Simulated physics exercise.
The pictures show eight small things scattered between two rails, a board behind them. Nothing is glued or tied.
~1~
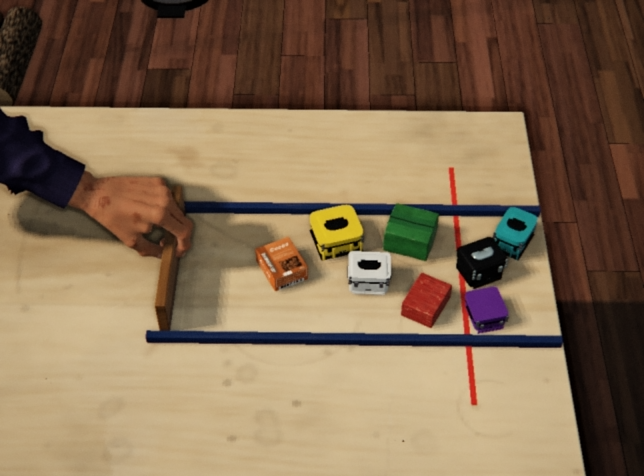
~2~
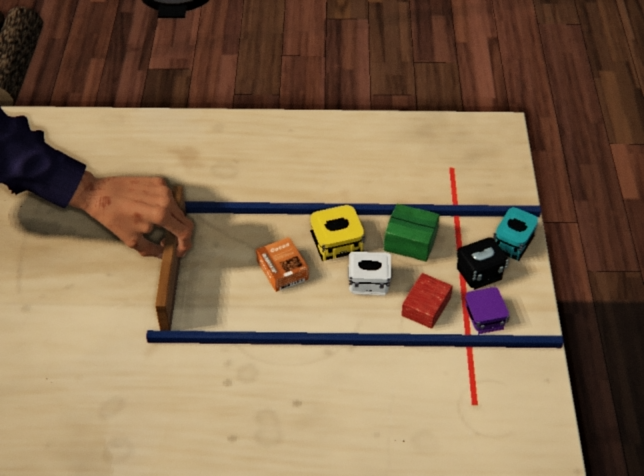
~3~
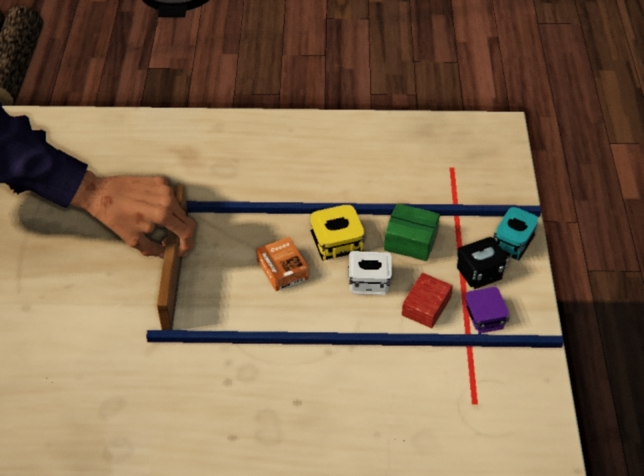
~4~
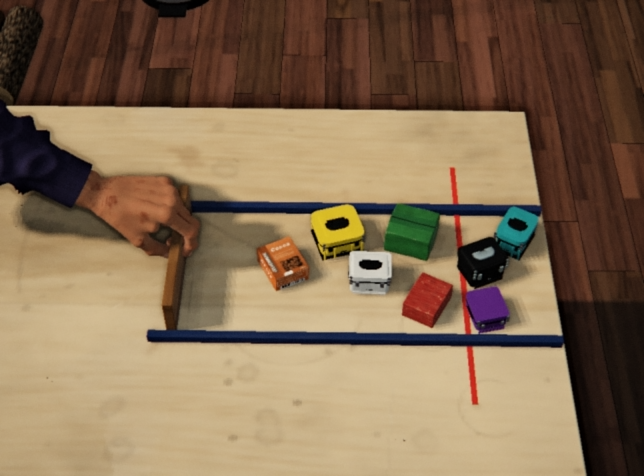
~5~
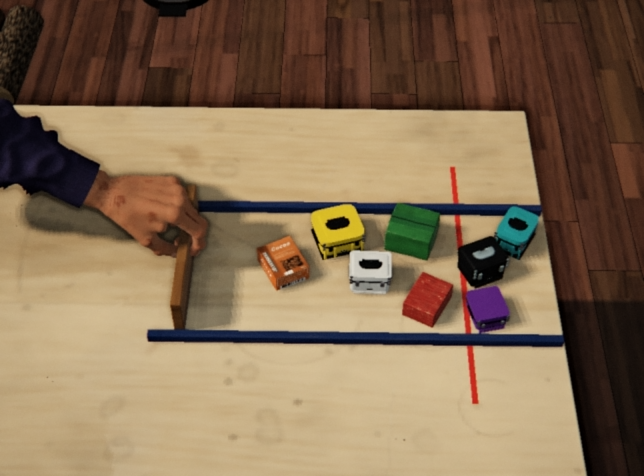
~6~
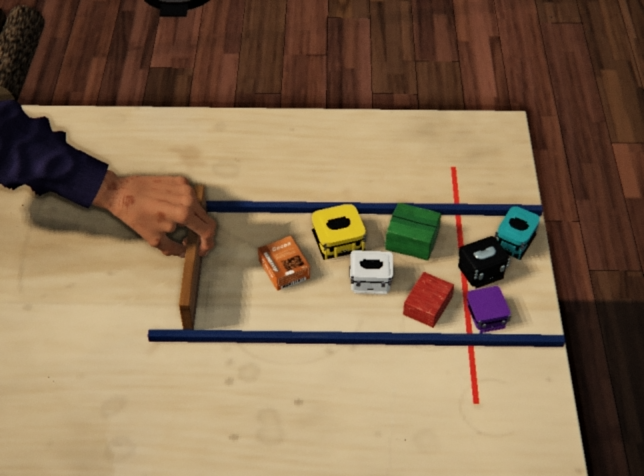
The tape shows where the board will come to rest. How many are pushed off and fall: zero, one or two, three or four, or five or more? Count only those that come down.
Here the number that fall off is one or two.
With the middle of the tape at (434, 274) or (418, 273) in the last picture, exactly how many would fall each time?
The counts: 0 and 0.
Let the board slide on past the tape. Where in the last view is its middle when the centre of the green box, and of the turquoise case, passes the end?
Its middle is around (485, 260) and around (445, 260).
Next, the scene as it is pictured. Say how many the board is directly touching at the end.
That makes 3.
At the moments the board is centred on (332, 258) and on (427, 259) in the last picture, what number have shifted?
At the one place 4, at the other 8.
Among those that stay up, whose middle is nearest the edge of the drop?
That is the green box.
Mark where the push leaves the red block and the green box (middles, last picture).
About (492, 319), and the other about (528, 236).
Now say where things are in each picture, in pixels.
Turquoise case (515, 233); purple case (485, 310); black case (480, 263); board (171, 257); tape (462, 275), in the first picture.
Purple case (486, 311); yellow case (337, 233), in the second picture.
Black case (481, 263); white case (370, 274), in the third picture.
Turquoise case (516, 233); green box (412, 232), in the fourth picture.
Purple case (487, 310); orange box (283, 263), in the fifth picture.
Turquoise case (517, 233); purple case (487, 310); black case (483, 262); board (194, 256); tape (464, 274), in the sixth picture.
Soon after, none off yet; turquoise case at rest near (517, 233); purple case at rest near (487, 310); black case at rest near (483, 262).
After that, none off yet; turquoise case at rest near (517, 233); purple case at rest near (490, 310); black case moving near (489, 266).
In the end, the number that fall off is one or two; gone, black case and turquoise case.
